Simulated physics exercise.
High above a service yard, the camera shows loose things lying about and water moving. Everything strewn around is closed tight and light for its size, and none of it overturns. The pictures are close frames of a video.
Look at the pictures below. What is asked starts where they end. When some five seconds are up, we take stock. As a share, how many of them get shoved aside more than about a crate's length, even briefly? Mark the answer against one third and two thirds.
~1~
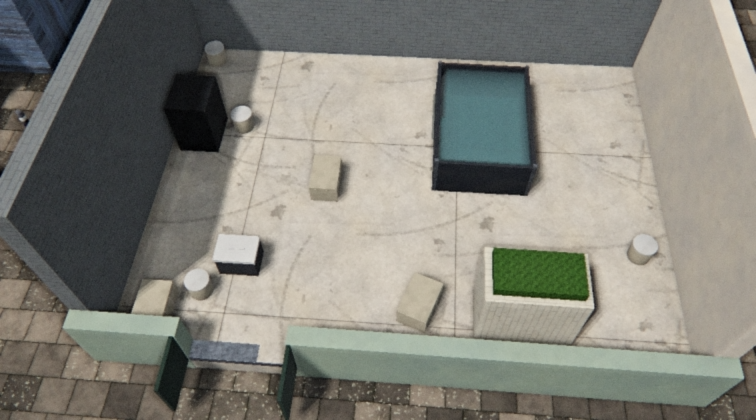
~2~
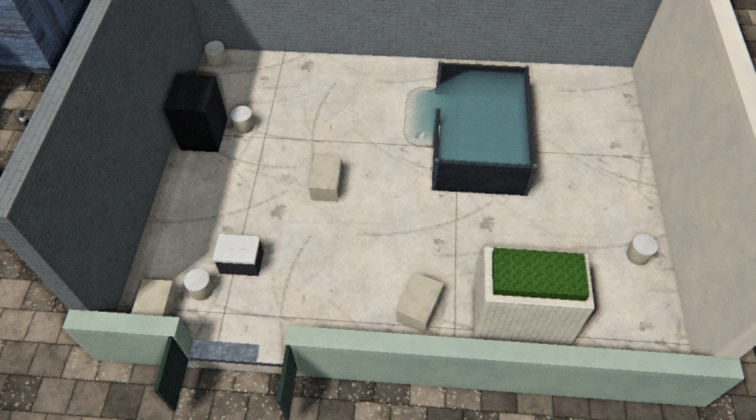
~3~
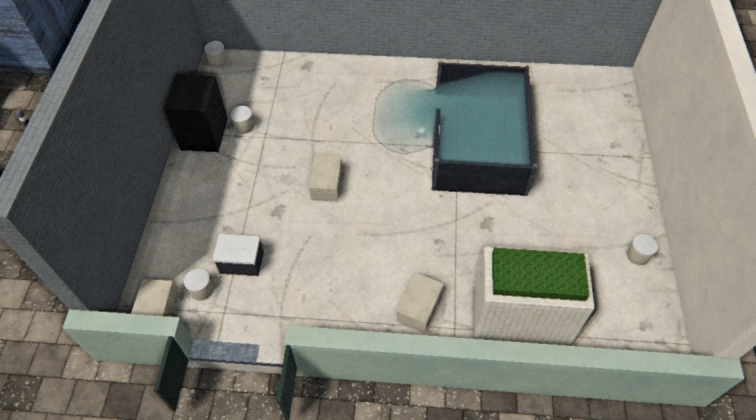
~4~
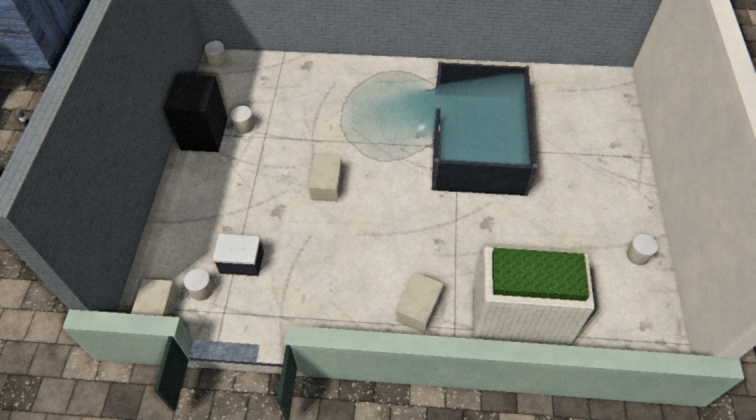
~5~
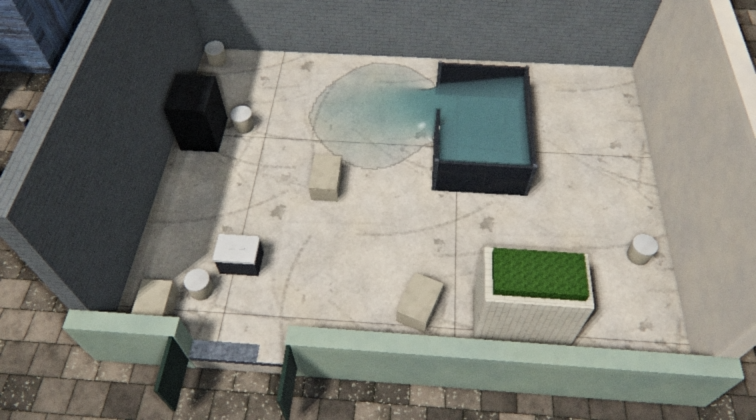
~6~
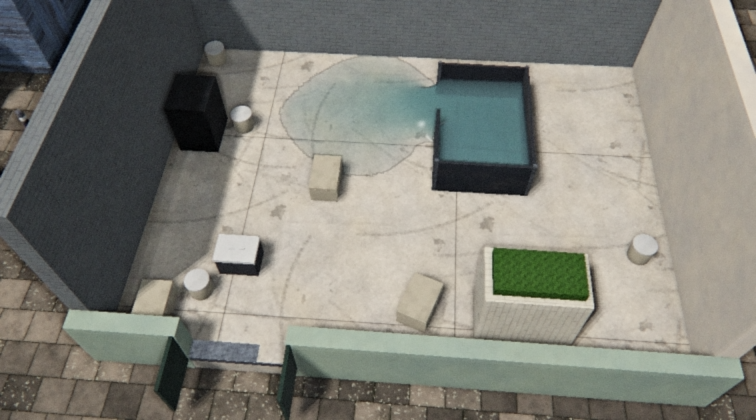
One to two thirds of them.
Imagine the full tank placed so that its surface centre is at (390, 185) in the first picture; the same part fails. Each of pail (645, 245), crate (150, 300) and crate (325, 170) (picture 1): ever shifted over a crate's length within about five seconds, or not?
Taking them in turn: Kept near its start; got sent well off; got sent well off.
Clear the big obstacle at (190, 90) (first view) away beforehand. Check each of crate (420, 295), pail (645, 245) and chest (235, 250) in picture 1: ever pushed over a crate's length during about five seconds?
Going through them in order: First kept nearby, second kept nearby, third got well clear.
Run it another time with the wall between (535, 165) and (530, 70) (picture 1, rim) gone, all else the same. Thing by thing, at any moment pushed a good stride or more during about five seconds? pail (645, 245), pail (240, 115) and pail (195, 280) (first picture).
Lab note - in sequence: Made it that far; never that far; never that far.
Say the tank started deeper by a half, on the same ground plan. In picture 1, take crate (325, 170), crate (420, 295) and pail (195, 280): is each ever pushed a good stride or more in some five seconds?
The first did it, the next came up short, and the last did it.
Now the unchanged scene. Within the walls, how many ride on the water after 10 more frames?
So that is 2.
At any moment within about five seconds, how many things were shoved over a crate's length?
Result - 3.
A moment on, 0 of 8 are well off their spots; 0 afloat.
Next, 0 of 8 are well off their spots; 2 afloat.
Later, 1 of 8 are well off their spots; 2 afloat.
In the end, 3 of 8 are well off their spots, and 3 have been at some point; 1 afloat.
